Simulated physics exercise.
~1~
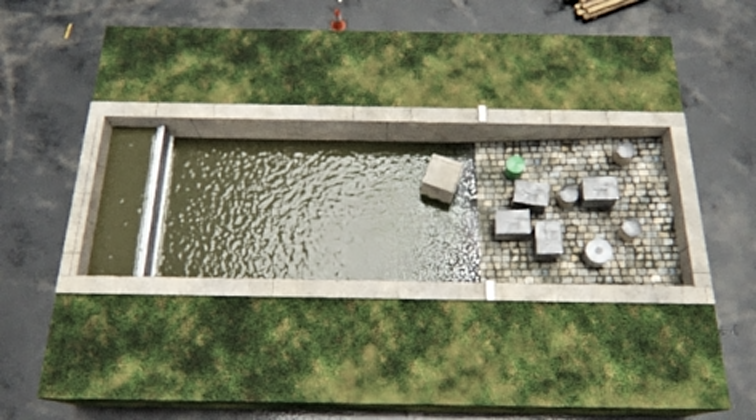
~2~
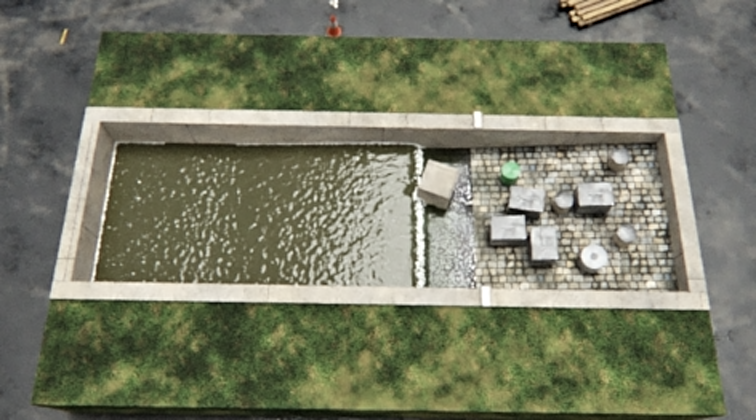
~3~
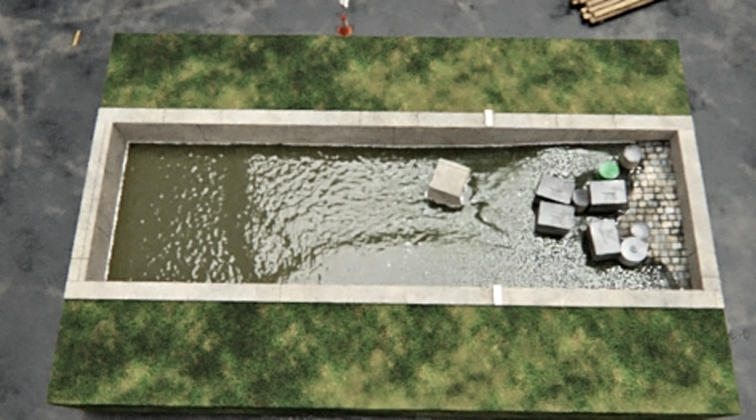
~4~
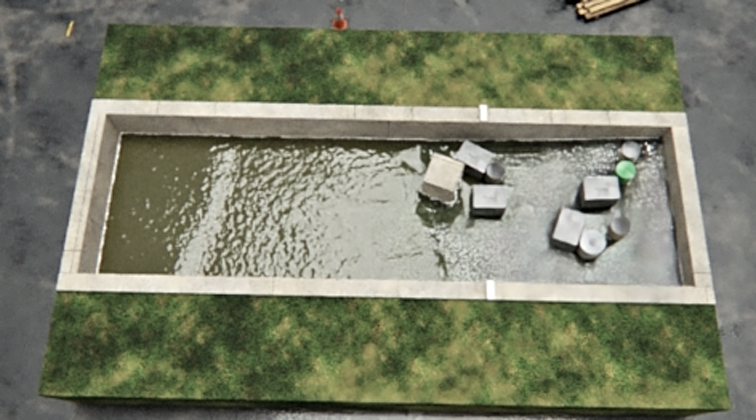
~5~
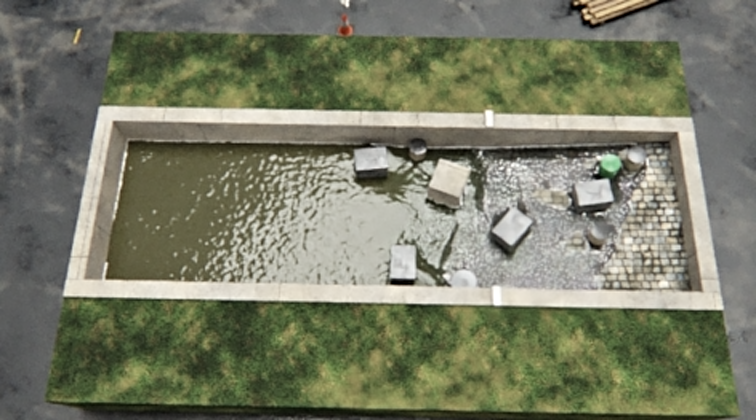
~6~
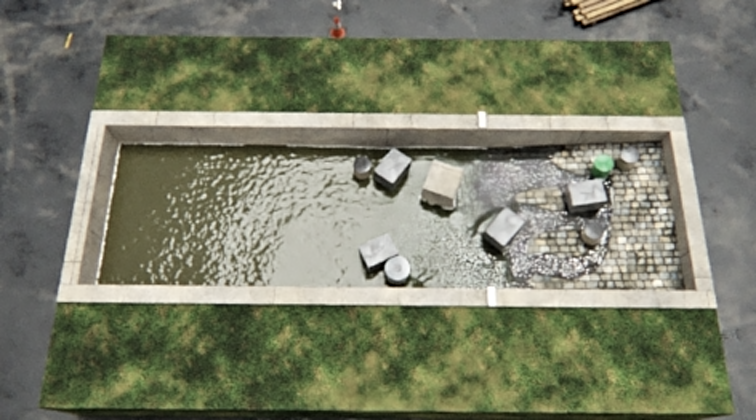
A long, stone-walled boat ramp set between strips of grass is seen from above, with murky water on the left and a cobbled slope on the right. A pale block sits near the waterline, and grey tubs, grey pails and one green pail stand on the dry cobbles. The water surges right, climbs the cobbles and pushes the loose things up the slope. As it draws back, several grey ones drift left past the white marks. At the end four float in the water around the pale block, while the green pail rests high on the cobbles.
